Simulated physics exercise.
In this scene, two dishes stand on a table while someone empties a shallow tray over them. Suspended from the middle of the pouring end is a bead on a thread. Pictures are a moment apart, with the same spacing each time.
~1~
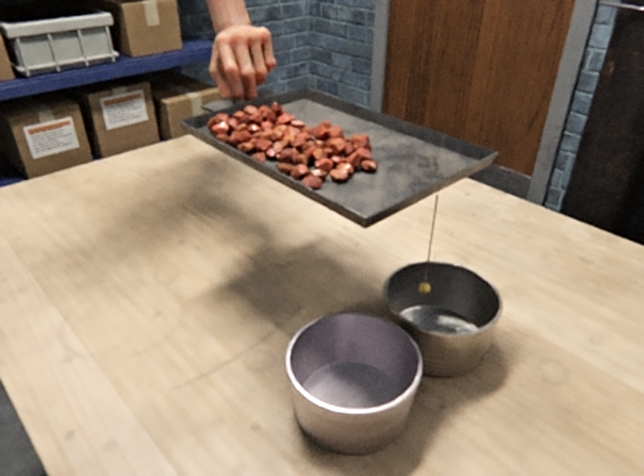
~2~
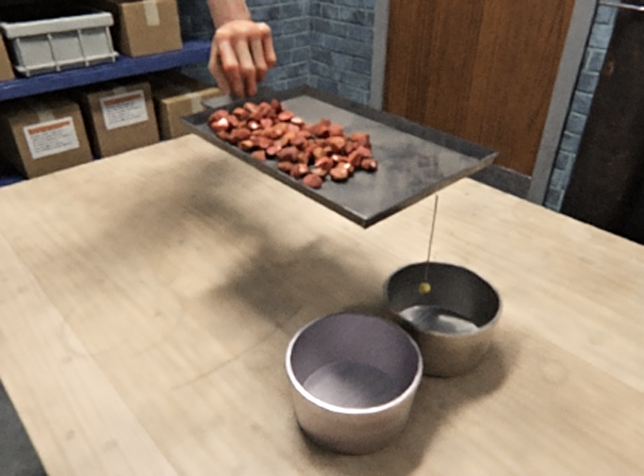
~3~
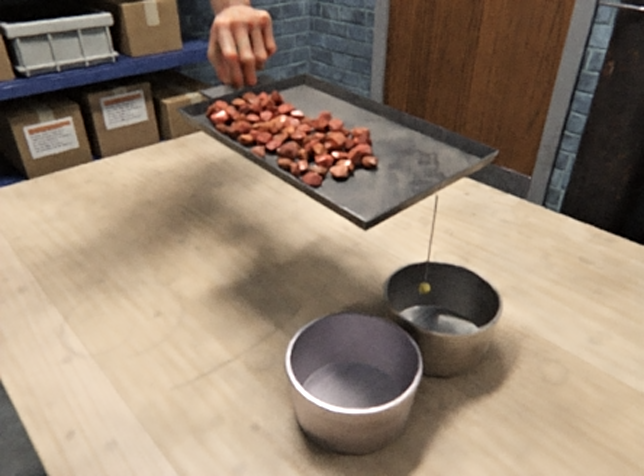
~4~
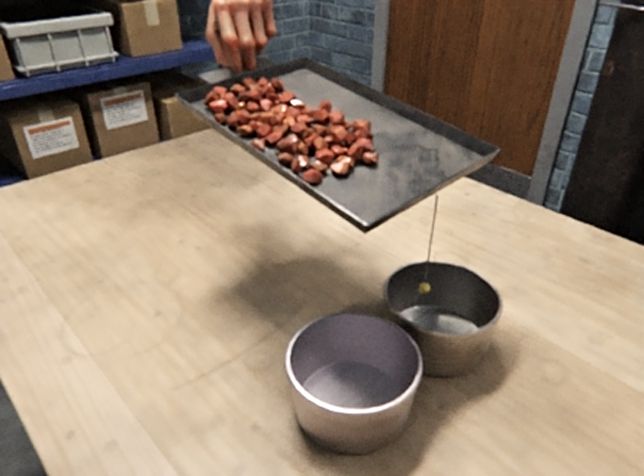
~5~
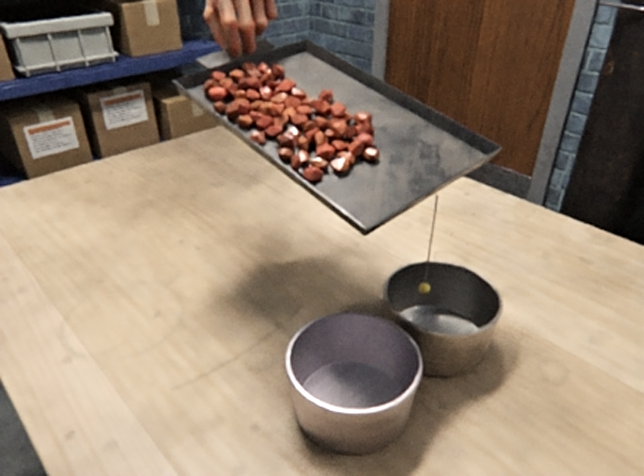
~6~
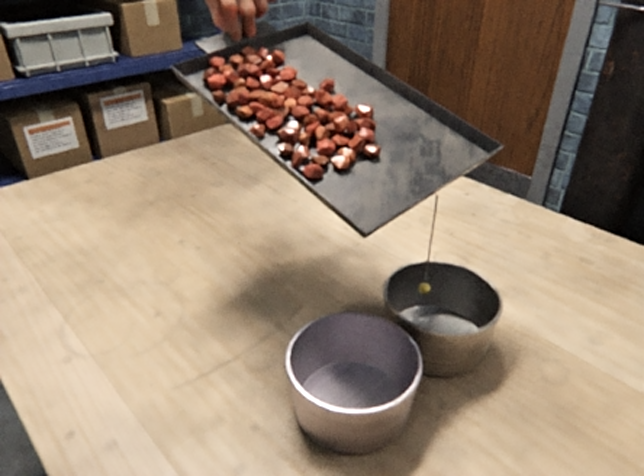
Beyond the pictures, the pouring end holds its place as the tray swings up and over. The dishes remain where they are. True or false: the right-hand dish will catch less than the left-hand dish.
True.
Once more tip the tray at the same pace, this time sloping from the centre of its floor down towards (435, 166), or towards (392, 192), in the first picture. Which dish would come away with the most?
Results - the dish on the right side first, the dish on the left side second.
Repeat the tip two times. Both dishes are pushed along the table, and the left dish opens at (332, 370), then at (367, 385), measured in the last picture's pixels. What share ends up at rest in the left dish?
You'd get 60 in a hundred first and 80 in a hundred after that.
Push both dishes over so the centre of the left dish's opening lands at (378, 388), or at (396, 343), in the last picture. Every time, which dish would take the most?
The dish to the left; the dish to the left.
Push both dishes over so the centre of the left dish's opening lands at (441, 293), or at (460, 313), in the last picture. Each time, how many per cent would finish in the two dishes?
Result: 0 % and 10 %.
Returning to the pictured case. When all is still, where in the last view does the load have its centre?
I'd put the middle somewhere around (368, 406).
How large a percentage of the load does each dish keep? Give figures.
In per cent, left near 70 and right near 0.
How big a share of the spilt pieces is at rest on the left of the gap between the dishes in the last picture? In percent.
Estimate: Near 20 per cent.
Soon, tray tipped steeply; about two thirds on the tray; a small part in the left dish; a stray few outside both; about a quarter in the air.
A while on, tray tipped past a quarter turn; most in the left dish; a stray few in the right dish; about a quarter outside both; a stray few in the air.
Towards the end, tray tipped past a quarter turn; most in the left dish; a stray few in the right dish; about a quarter outside both.
Finally, tray tipped past a quarter turn; most in the left dish; a stray few in the right dish; about a quarter outside both.
